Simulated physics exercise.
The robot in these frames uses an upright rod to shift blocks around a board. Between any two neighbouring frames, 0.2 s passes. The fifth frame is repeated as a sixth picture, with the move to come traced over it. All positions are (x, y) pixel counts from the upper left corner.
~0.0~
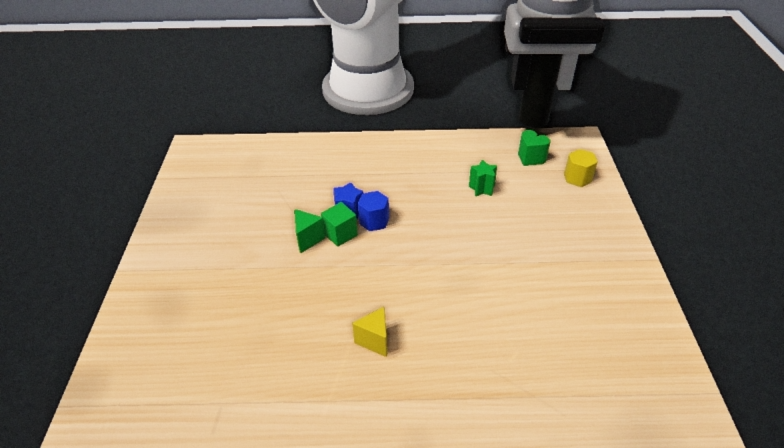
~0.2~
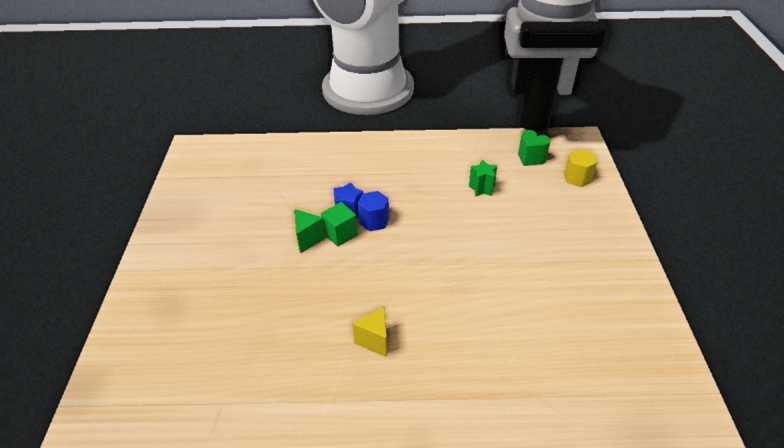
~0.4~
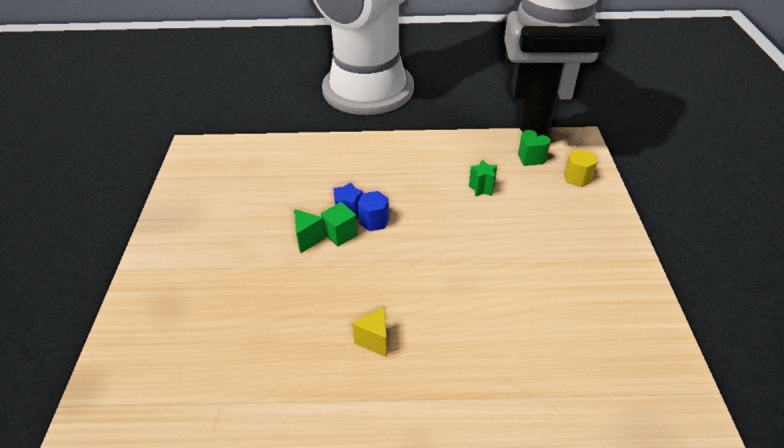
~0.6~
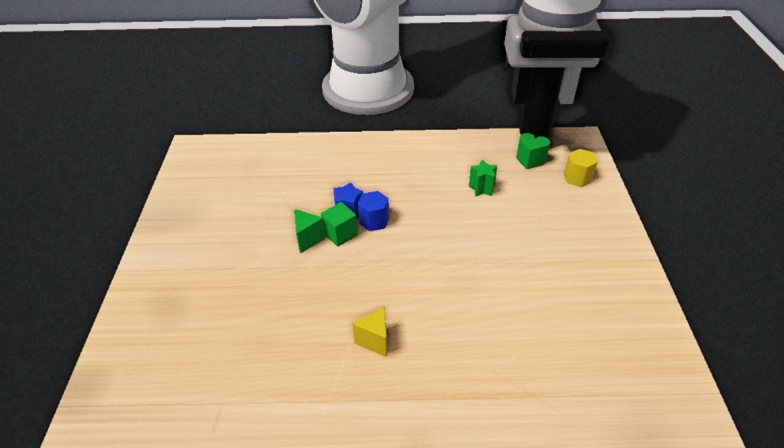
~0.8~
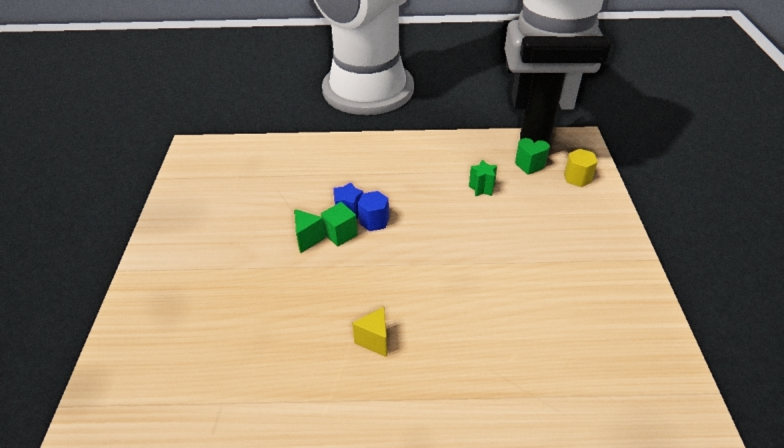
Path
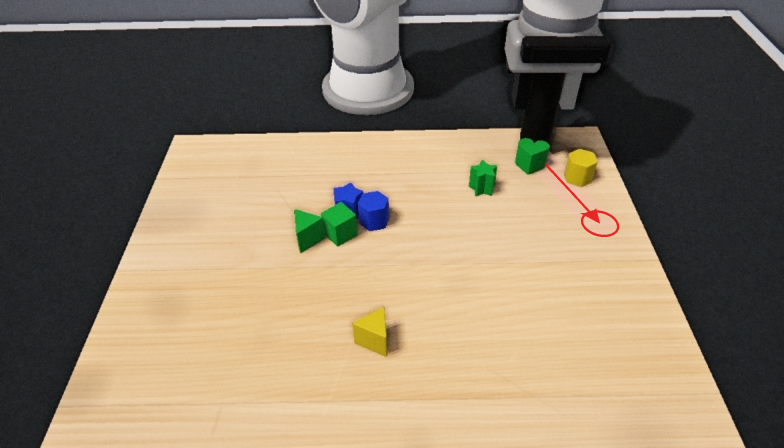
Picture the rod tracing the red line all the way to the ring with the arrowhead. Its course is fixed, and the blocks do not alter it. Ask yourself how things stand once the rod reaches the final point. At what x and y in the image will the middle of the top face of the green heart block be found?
Around (537, 161).
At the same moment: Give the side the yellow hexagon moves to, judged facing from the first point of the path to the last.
It moves left.
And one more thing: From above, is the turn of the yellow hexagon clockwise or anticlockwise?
It twists anticlockwise.
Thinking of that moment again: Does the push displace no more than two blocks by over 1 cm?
That would be a yes.
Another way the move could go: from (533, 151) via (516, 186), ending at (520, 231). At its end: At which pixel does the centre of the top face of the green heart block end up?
My estimate: (522, 231).
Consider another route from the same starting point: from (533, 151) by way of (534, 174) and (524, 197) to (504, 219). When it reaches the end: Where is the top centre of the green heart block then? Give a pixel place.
By then it is at (511, 218).
Drawn move, from (533, 151) directly to (600, 223).
What follows on the original path. One third of the way, rod (557, 160); green heart block (537, 160), turned 45° clockwise; yellow hexagon (589, 160), turned 15° anticlockwise.
Two thirds of the way, rod (580, 185); green heart block (537, 161), turned 60° clockwise; yellow hexagon (606, 168), turned 80° anticlockwise.
At the end, rod (604, 211); green heart block (537, 161), turned 60° clockwise; yellow hexagon (606, 168), turned 80° anticlockwise.
